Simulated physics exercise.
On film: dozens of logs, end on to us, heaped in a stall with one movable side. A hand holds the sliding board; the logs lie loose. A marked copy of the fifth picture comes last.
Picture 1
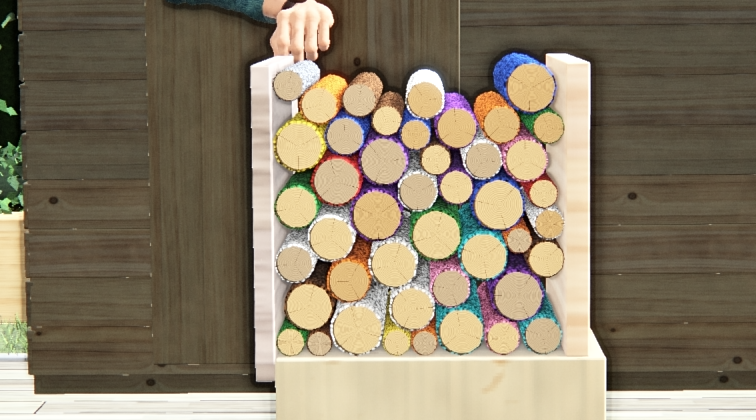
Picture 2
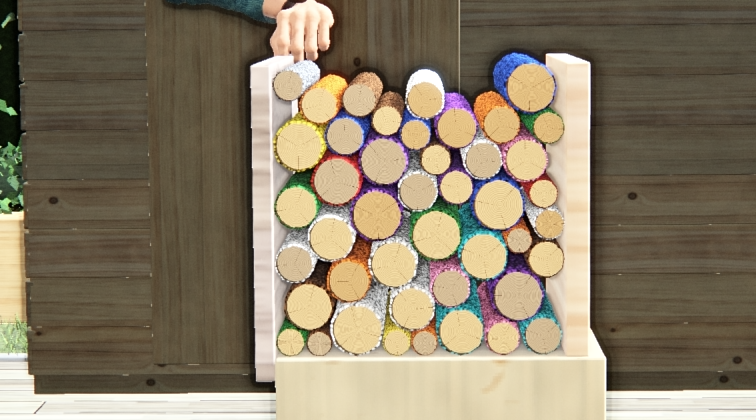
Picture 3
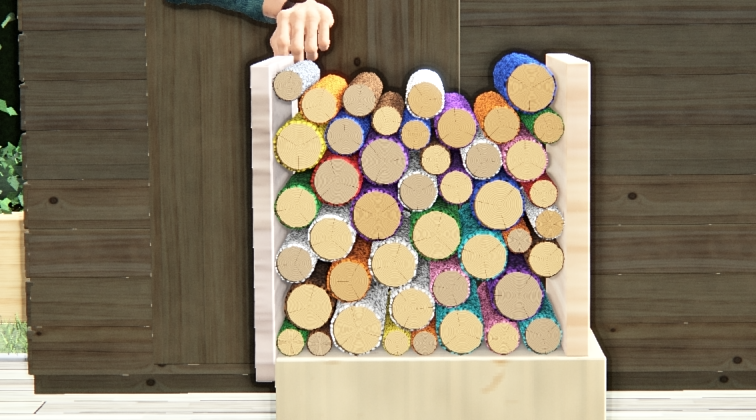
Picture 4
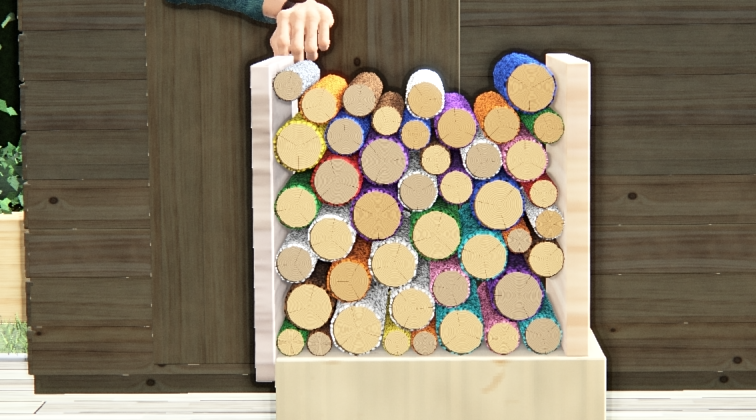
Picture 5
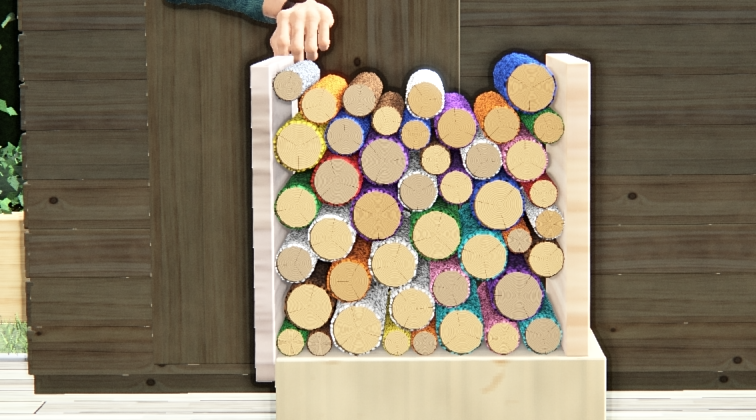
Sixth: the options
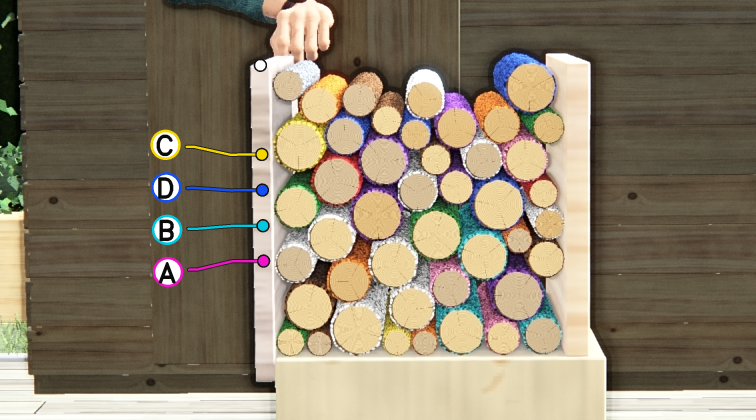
To begin with, a hand rests on top of the left side board of a pale wooden stall heaped with dozens of round logs, their sides coated in many bright colours. The hand stays at the board, and the logs and boards show no visible movement throughout.
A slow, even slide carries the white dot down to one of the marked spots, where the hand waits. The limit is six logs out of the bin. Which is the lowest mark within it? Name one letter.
The lowest mark that will do is B.
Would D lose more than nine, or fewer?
It loses fewer than nine.
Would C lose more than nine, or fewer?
Fewer than nine.
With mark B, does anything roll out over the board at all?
Yes.
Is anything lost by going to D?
Yes, at D.
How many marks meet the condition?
The number is three.
On the marked copy, A at (264, 261); B at (263, 225); C at (262, 154); D at (263, 190); the white dot at (261, 65).
Following B. Soon after the start, top of the board (272, 136).
Later, top of the board (273, 217).
In the end, top of the board (273, 224), three out over the board.
As for the rest, A more than six out over the board; C none out over the board; D one out over the board.
